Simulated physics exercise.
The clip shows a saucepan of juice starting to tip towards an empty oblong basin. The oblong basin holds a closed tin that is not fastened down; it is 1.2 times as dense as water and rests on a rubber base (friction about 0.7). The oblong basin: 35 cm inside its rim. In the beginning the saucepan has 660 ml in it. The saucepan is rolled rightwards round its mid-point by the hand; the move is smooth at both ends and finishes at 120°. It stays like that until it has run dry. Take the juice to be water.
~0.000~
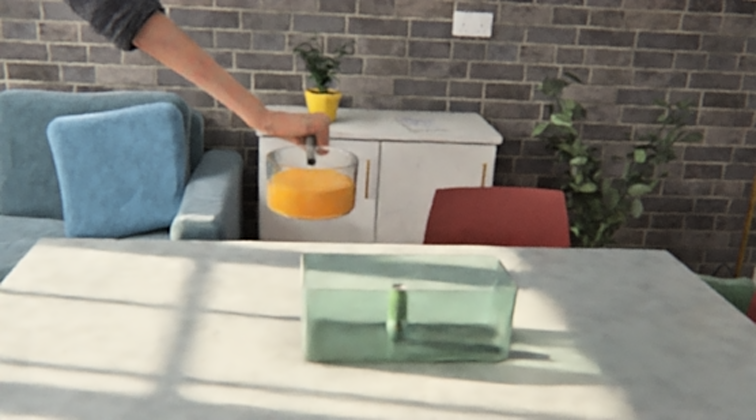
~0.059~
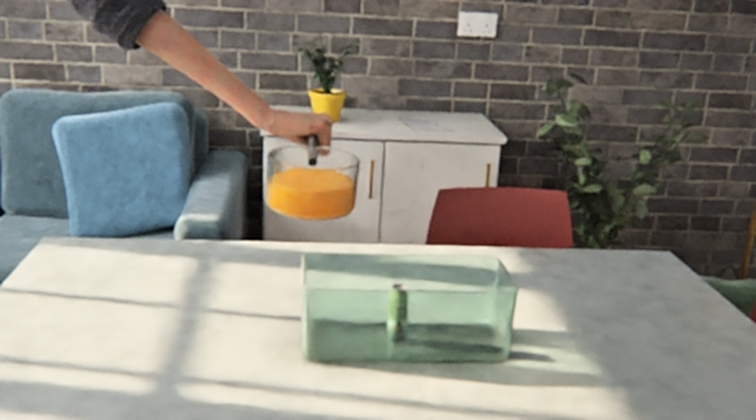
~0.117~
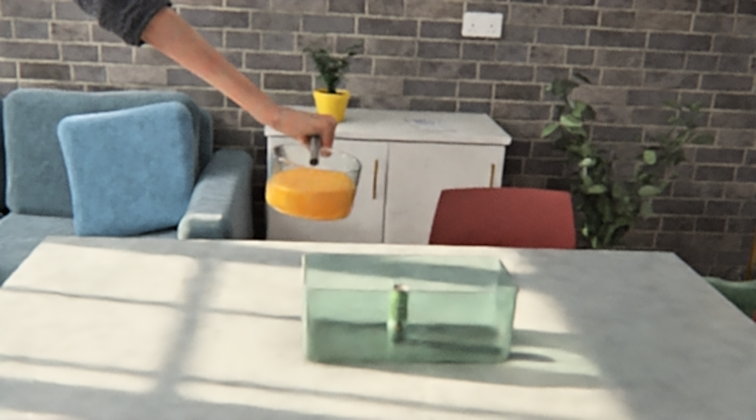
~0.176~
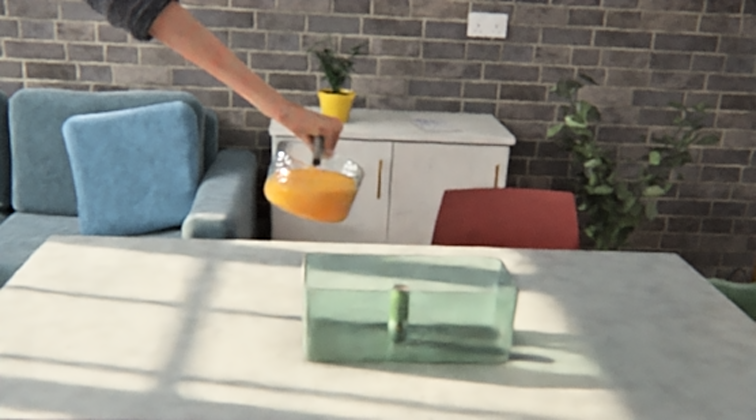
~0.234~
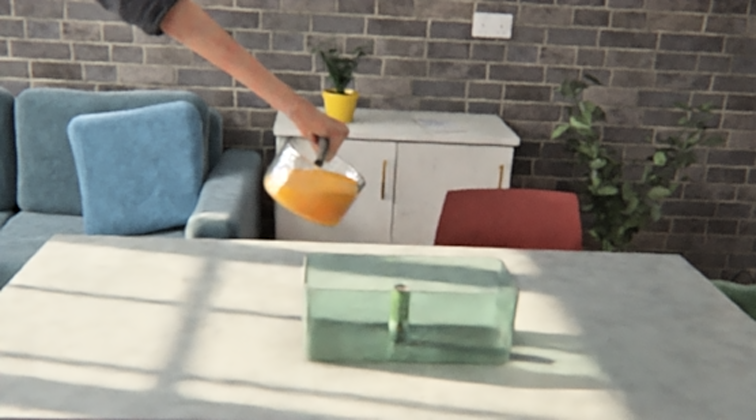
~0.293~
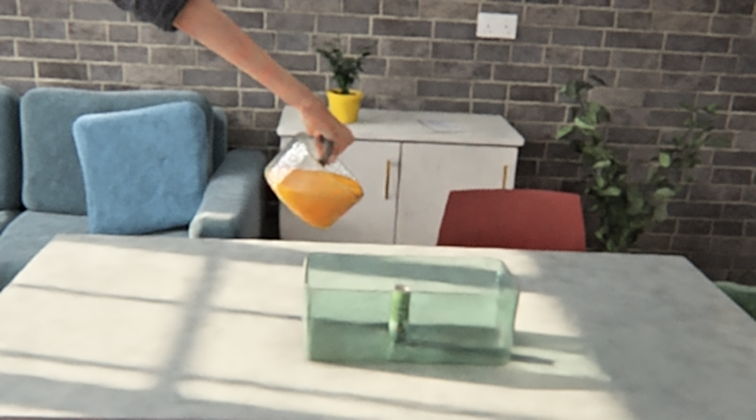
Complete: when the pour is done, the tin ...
... has tipped over.
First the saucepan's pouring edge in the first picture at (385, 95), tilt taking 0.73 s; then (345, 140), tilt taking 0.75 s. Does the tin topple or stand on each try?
The tin stays vertical the first time and stays vertical the second time.
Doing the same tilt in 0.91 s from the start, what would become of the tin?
Then the tin tumbles.
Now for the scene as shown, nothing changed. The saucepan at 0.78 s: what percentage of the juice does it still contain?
What remains is about 2 percent of it all.
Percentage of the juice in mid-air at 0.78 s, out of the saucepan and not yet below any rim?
Around 8 percent of it is airborne.
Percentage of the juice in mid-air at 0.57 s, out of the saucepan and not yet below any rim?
Near 42 per cent of it all.
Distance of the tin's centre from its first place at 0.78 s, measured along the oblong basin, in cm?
Reading: Roughly 3 cm.
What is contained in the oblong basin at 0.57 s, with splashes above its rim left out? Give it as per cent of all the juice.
34 %, roughly.
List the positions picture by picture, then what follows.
It leans 0°; its right rim is at (358, 160); the juice meets the walls at (269, 178) and (355, 181); the oblong basin's rim runs from (303, 271) to (508, 274); the tin's top is at (399, 290), in the first picture.
It leans 2°; its right rim is at (359, 161); the juice meets the walls at (270, 177) and (355, 181), in the second picture.
It leans 8°; its right rim is at (361, 166); the juice meets the walls at (270, 177) and (356, 182), in the third picture.
It leans 16°; its right rim is at (364, 173); the juice meets the walls at (270, 177) and (357, 183), in the fourth picture.
It leans 28°; its right rim is at (365, 183); the juice meets the walls at (268, 175) and (361, 184), in the fifth picture.
It leans 42°; its right rim is at (363, 195); the juice meets the walls at (269, 169) and (360, 188); 1 per cent is over the edge, in the sixth picture.
Then, 0.57 s in, the tilt is 107° and 24 per cent is still to pour; the tin stands where it began.
Then, 0.78 s in, the tilt is 120° and 2 per cent is still to pour; the tin leans 18°.
Then, 1.00 s in, the tilt is 120° and 0 per cent is still to pour; the tin lies on its side.
Then, 1.23 s in, the tilt is 120° and 0 per cent is still to pour; the tin lies on its side.
Finally, the tin lies on its side.
